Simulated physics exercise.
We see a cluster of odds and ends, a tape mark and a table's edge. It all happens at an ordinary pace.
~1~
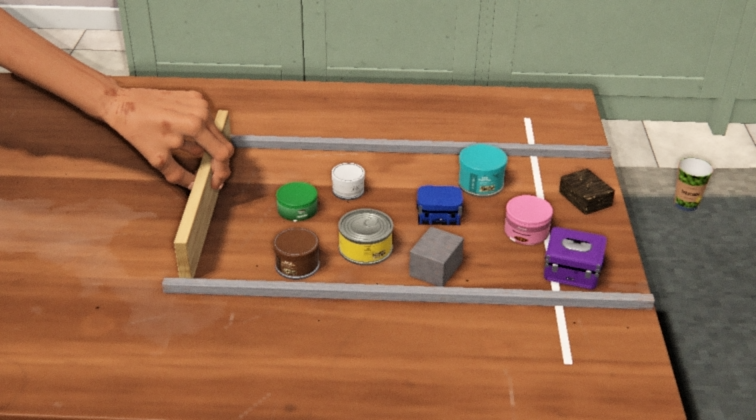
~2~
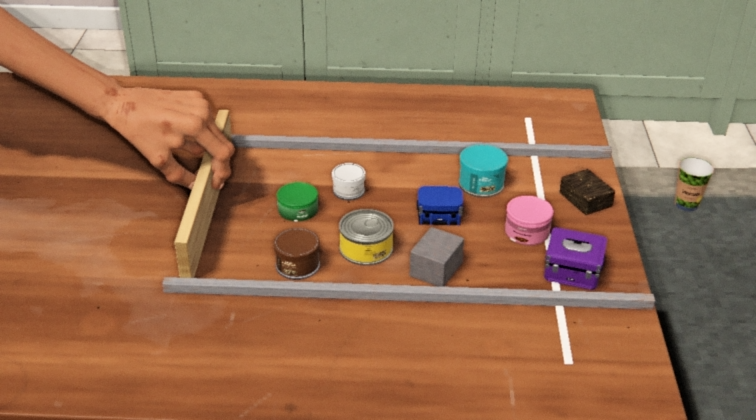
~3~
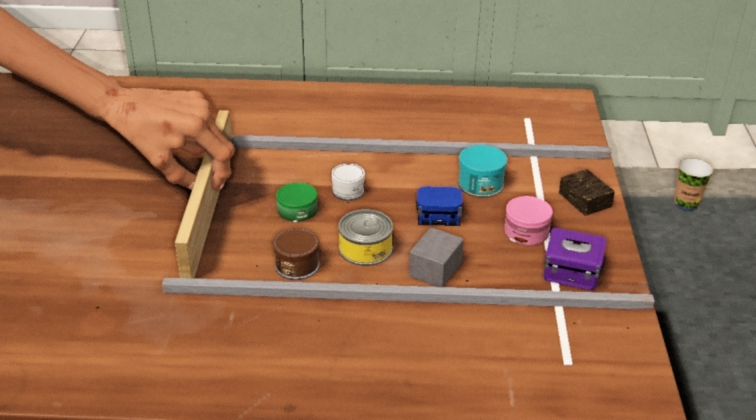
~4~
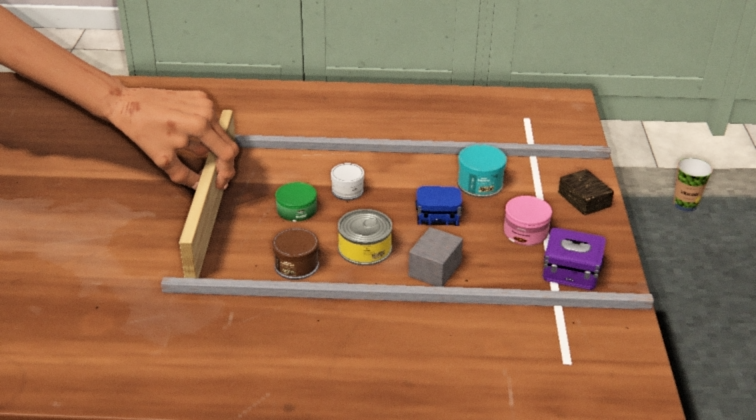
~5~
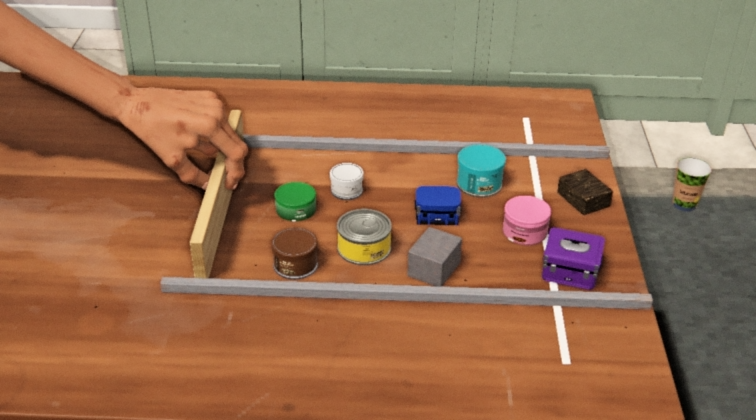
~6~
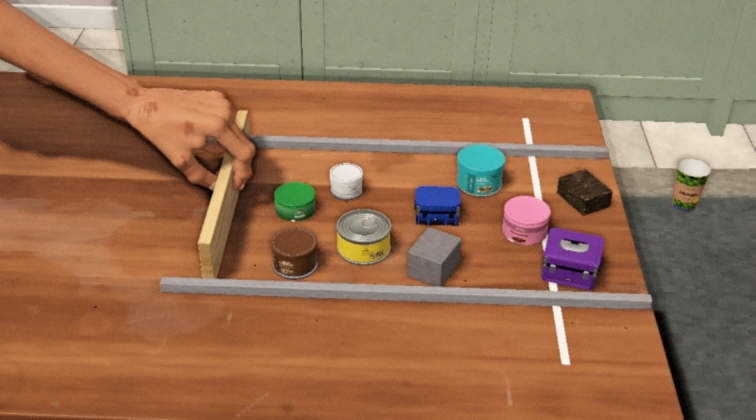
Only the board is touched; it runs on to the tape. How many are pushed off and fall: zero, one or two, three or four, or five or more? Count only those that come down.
Outcome: The number that fall off is one or two.
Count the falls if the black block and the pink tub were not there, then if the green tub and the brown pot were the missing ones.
First 1, then 0.
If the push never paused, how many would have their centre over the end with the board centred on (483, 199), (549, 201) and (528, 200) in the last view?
Place by place, 0, 2 and 1.
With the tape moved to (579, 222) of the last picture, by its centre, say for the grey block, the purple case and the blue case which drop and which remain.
The grey block drops off; the purple case tumbles off; the blue case tumbles off.
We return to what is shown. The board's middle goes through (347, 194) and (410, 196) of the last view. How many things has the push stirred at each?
4 and 6.
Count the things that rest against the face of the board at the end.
It touches 4.
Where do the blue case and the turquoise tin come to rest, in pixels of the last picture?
The blue case stops around (604, 220); the turquoise tin around (568, 160).
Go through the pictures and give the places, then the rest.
In the first picture, black block (587, 191); purple case (574, 259); pink tub (528, 220); board (206, 190); tape (544, 221).
In the second picture, purple case (575, 259); yellow tin (366, 237).
In the third picture, pink tub (528, 221); brown pot (297, 254).
In the fourth picture, black block (586, 192); white tin (348, 182).
In the fifth picture, purple case (572, 259); grey block (435, 257).
In the sixth picture, black block (584, 192); purple case (572, 260); pink tub (526, 221); board (228, 190); tape (542, 221).
Soon after, none off yet; black block at rest near (584, 192); purple case at rest near (572, 260); pink tub at rest near (526, 221).
Then, none off yet; black block at rest near (584, 192); purple case at rest near (572, 260); pink tub moved a little near (550, 226).
At rest, the number that fall off is one or two; fallen, pink tub and purple case.
